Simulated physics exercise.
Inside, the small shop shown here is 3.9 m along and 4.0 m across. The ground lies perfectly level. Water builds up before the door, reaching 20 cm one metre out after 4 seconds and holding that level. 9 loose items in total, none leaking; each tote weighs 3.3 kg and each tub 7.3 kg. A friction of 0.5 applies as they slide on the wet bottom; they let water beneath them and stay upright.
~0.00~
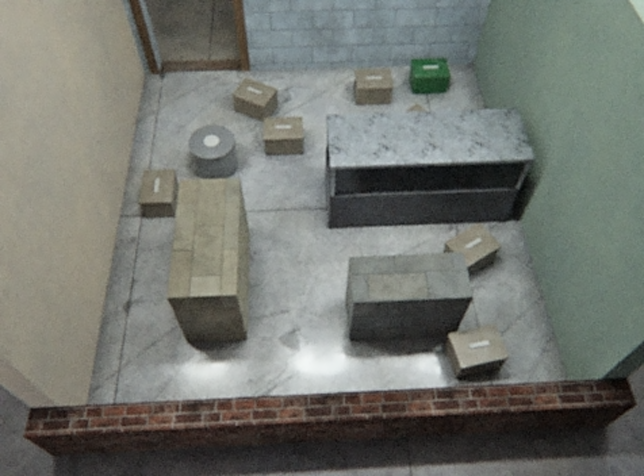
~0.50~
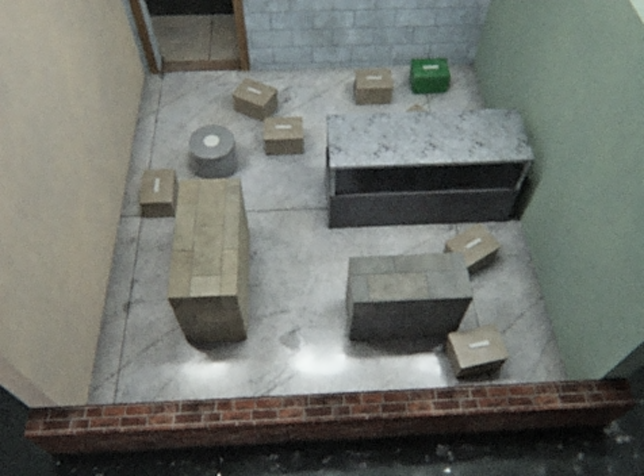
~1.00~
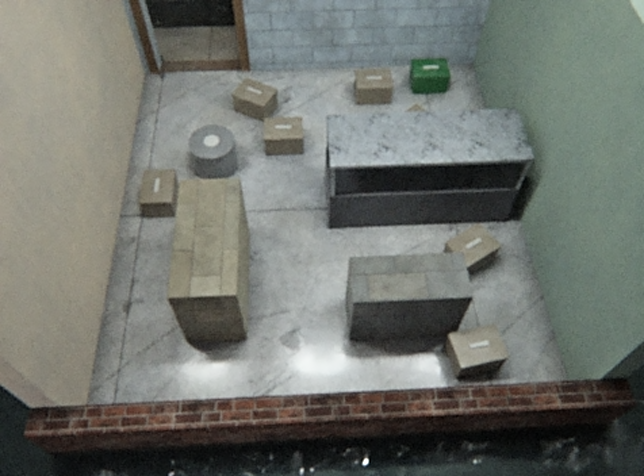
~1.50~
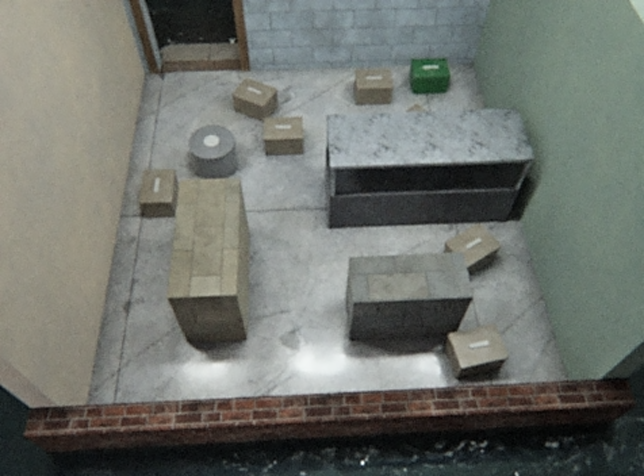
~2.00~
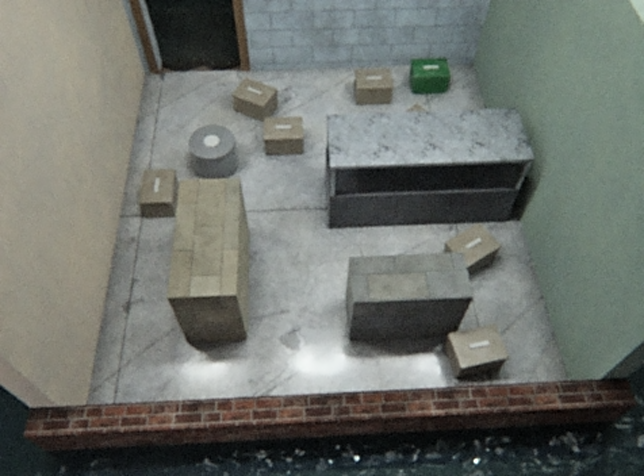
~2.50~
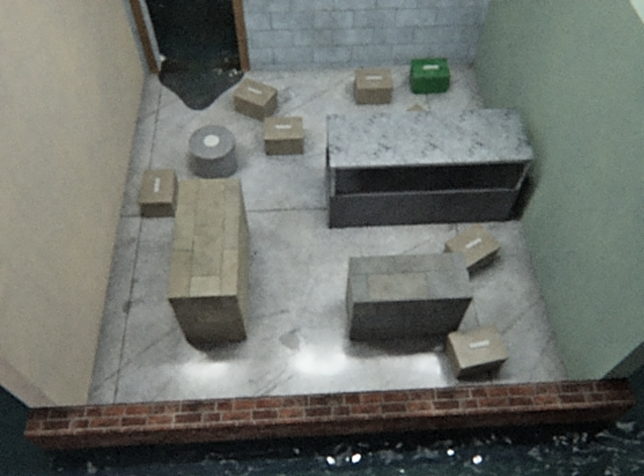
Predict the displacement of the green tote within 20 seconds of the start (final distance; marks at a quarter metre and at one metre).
I expect it ends up well away.
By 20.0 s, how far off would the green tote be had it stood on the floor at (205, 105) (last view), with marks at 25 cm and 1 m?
I'd say it goes a long distance.
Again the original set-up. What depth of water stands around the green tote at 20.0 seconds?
Roughly 12 cm deep.
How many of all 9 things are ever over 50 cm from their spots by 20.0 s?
That adds up to 9.
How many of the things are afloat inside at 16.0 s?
The number is 9.
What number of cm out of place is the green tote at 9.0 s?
Close to 0 cm.
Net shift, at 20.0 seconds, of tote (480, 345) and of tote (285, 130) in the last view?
150 cm, 60 cm.
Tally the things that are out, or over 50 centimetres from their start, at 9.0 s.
5 in all.
After 4.0 s the green tote is near (431, 68), 0.0 m from its start, aground; 0 afloat.
After 9.0 s the green tote is near (431, 68), 0.0 m from its start, aground; 3 afloat.
After 16.0 s the green tote is near (242, 114), 2.2 m from its start, afloat; 9 afloat.
After 20.0 s the green tote is near (320, 111), 1.5 m from its start, afloat; 9 afloat.
